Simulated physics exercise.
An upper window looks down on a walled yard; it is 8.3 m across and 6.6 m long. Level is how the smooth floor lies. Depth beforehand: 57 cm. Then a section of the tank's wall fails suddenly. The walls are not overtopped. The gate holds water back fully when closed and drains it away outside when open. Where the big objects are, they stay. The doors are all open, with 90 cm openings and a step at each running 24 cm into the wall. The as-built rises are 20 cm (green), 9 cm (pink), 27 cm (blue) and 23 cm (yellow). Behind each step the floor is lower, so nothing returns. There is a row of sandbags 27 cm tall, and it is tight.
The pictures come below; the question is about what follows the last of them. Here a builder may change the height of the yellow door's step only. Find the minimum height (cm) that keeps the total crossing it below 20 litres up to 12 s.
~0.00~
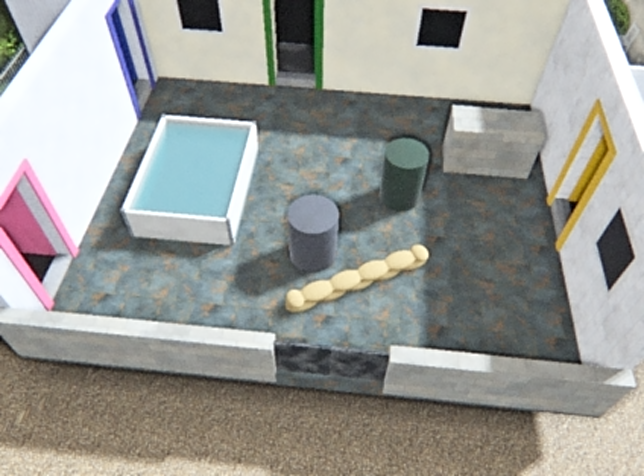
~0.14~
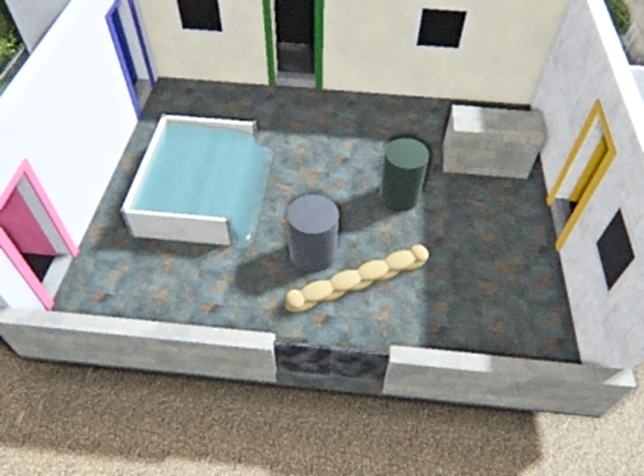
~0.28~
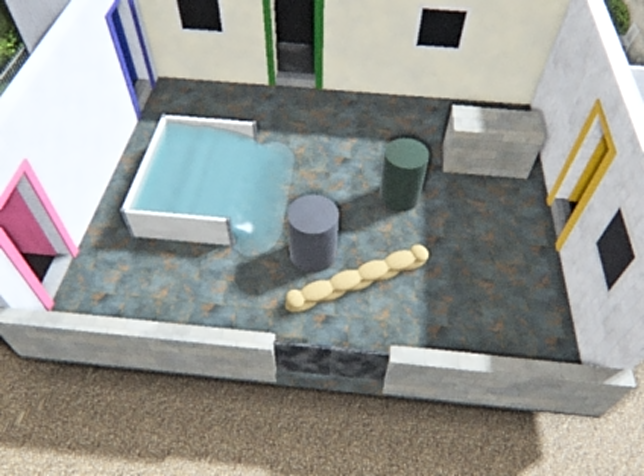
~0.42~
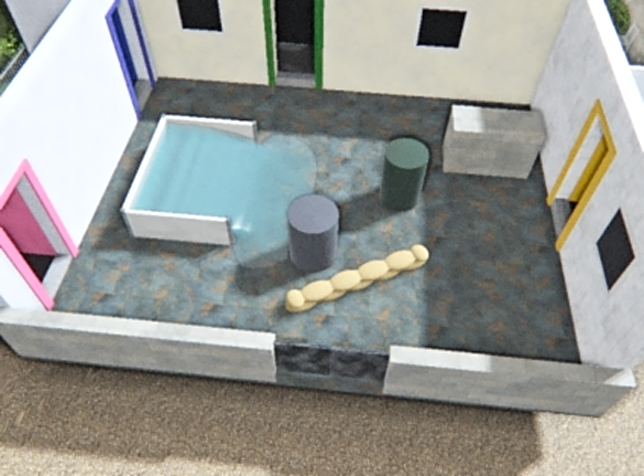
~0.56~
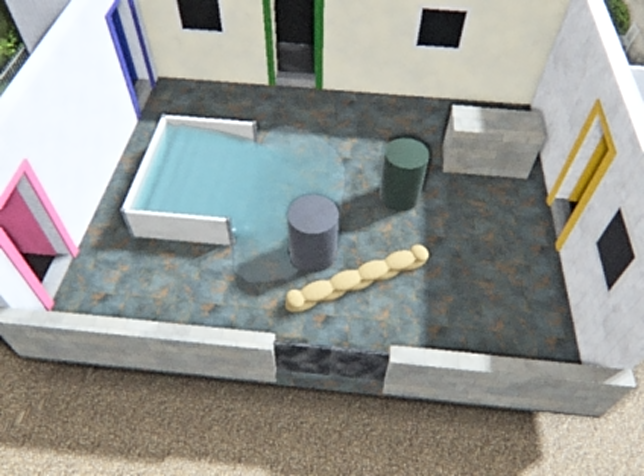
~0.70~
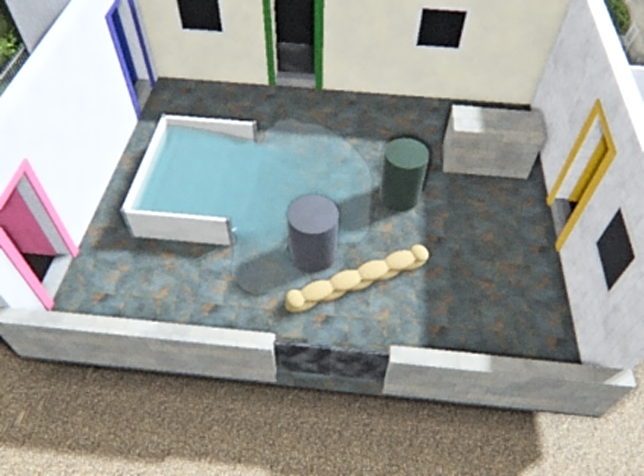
The minimum is roughly 12 cm.
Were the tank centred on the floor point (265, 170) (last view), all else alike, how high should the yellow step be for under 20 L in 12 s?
Near 14.0 cm.
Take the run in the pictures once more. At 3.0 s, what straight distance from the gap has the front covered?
The front is some 6.6 m out.
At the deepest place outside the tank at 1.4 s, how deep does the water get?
Roughly 36 cm.
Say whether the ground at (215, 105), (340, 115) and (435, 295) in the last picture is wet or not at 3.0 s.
Status: Clear / submerged / clear.
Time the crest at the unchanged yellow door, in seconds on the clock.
Near 3.4 seconds.
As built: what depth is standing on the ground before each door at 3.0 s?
Depths in cm: Green 1, pink 0, blue 0, yellow 14.
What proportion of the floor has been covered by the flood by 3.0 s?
I'd estimate about 55 percent.
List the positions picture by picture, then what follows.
Still water, 57 cm deep, in the tank at (194, 167); the yellow door at (575, 186) is dry, in the first picture.
Water pours out at (243, 185) and has run 0.3 m, to (248, 242); about 8 cm deep outside, 57 cm at the back, in the second picture.
Water pours out at (243, 187) and has run 0.8 m, to (279, 228); about 11 cm deep outside, 57 cm at the back, in the third picture.
The gap is at (243, 187), the front 1.2 m out at a hidden place; the back of the tank holds 56 cm, in the fourth picture.
The front is at a hidden place, 1.7 m from the gap at (243, 188); 4.8 m2 of floor is wet, 49 cm left at the back, in the fifth picture.
Water pours out at (243, 188) and has run 2.3 m, to (363, 230); about 7 cm deep outside, 49 cm at the back; the yellow door at (575, 186), 5.7 m from the gap, is still 3.4 m from the nearest water, in the sixth picture.
After 1.4 s water covers 25 % of the floor, deepest (36 cm) near (375, 206); it has not reached the yellow door.
After 3.0 s water covers 55 % of the floor, deepest (26 cm) near (439, 100); 14 cm at the yellow door, 0 litres in over its 23 cm step.
After 12.0 s water covers 95 % of the floor, deepest (10 cm) near (146, 104); 3 cm at the yellow door, 0 litres in over its 23 cm step.
At the yellow door as built, the water arrived by 1.9 s and peaked near 18 cm at 3.4 s.
Run again over the same 12 s with other heights there, 33 litres in over 10.5 cm, 7 litres over 14.5 cm. The limit of 20 litres is kept from about 12 cm up.
